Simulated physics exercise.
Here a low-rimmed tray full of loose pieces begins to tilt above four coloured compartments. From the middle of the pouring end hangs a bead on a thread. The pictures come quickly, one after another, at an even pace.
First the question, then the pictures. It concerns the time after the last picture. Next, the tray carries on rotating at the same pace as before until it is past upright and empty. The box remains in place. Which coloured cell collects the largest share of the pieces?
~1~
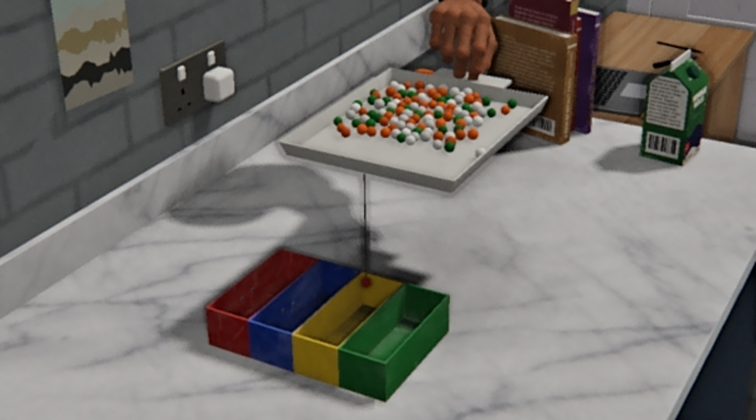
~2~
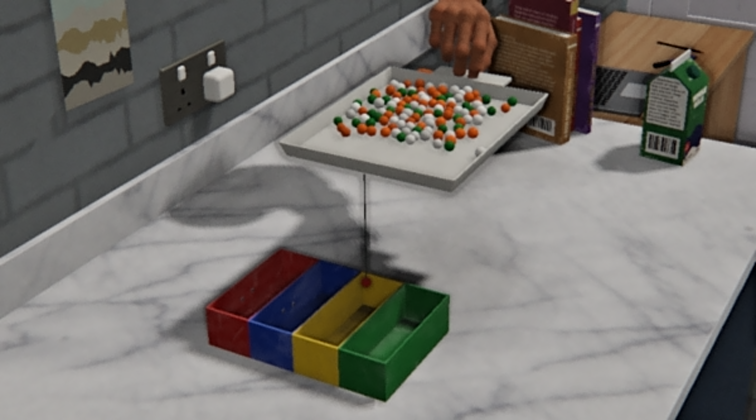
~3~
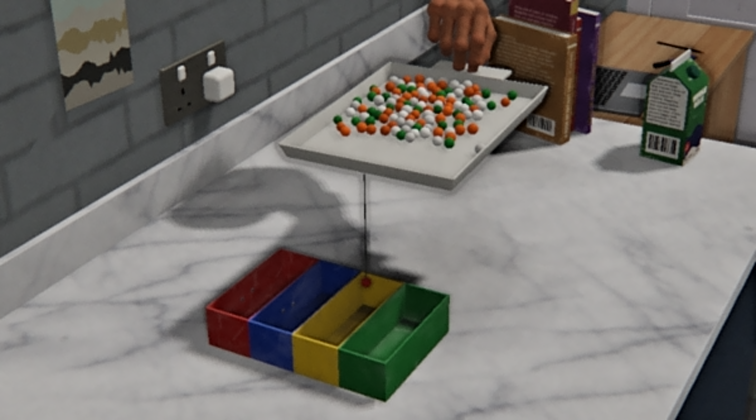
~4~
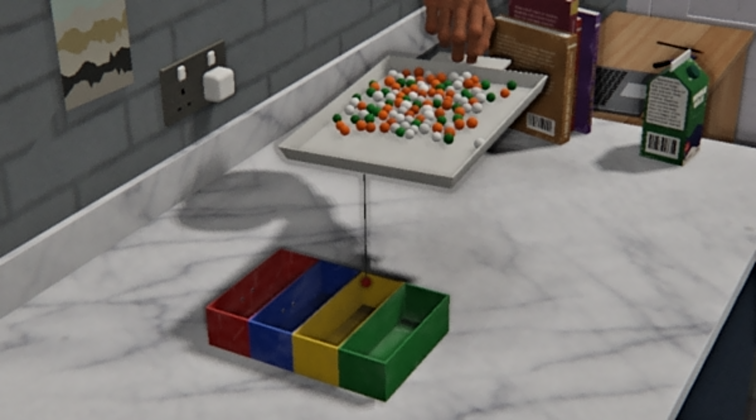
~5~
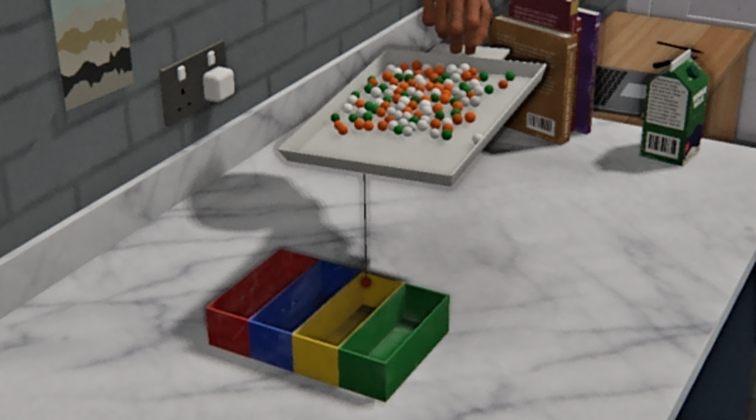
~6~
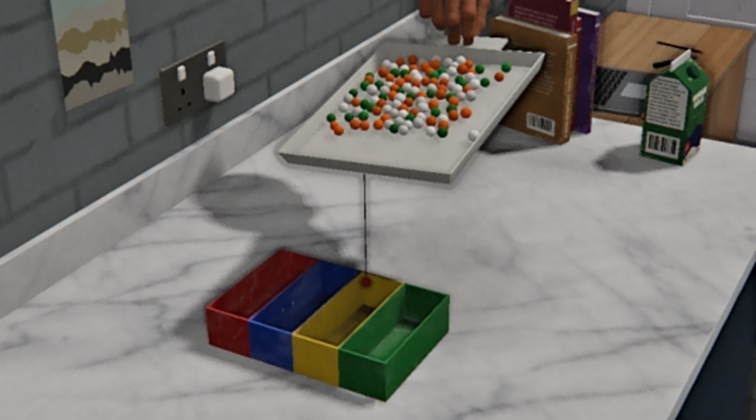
Red.
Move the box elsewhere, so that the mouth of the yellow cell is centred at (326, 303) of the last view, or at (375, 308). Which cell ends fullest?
In the first case it's that blue cell, in the second it's that red cell.
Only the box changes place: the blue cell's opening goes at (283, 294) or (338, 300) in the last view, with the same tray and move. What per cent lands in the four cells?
About 90 in a hundred, then about 60 in a hundred.
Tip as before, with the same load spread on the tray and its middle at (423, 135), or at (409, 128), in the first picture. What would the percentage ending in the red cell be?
Respectively 60 and 60 in a hundred.
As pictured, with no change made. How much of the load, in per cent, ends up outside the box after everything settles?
Close to 20 %, give or take.
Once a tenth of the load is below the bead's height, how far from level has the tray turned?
About 45 degrees.
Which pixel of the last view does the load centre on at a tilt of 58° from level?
In the last view the centre sits at roughly (305, 169).
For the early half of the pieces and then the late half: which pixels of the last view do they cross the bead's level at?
Earlier portion about (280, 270); later portion about (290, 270).
Soon after the last picture, tray tipped steeply; about two thirds on the tray; a small part in the red cell; a small part in the blue cell; about a quarter falling or outside the box.
A little later, tray tipped right over; about half in the red cell; about a third in the blue cell; a stray few in the yellow cell; a small part falling or outside the box.
Later still, tray tipped past a quarter turn; about half in the red cell; about a third in the blue cell; a stray few in the yellow cell; a small part falling or outside the box.
At rest, tray tipped past a quarter turn; about half in the red cell; about a third in the blue cell; a stray few in the yellow cell; none in the green cell; a small part outside the box.
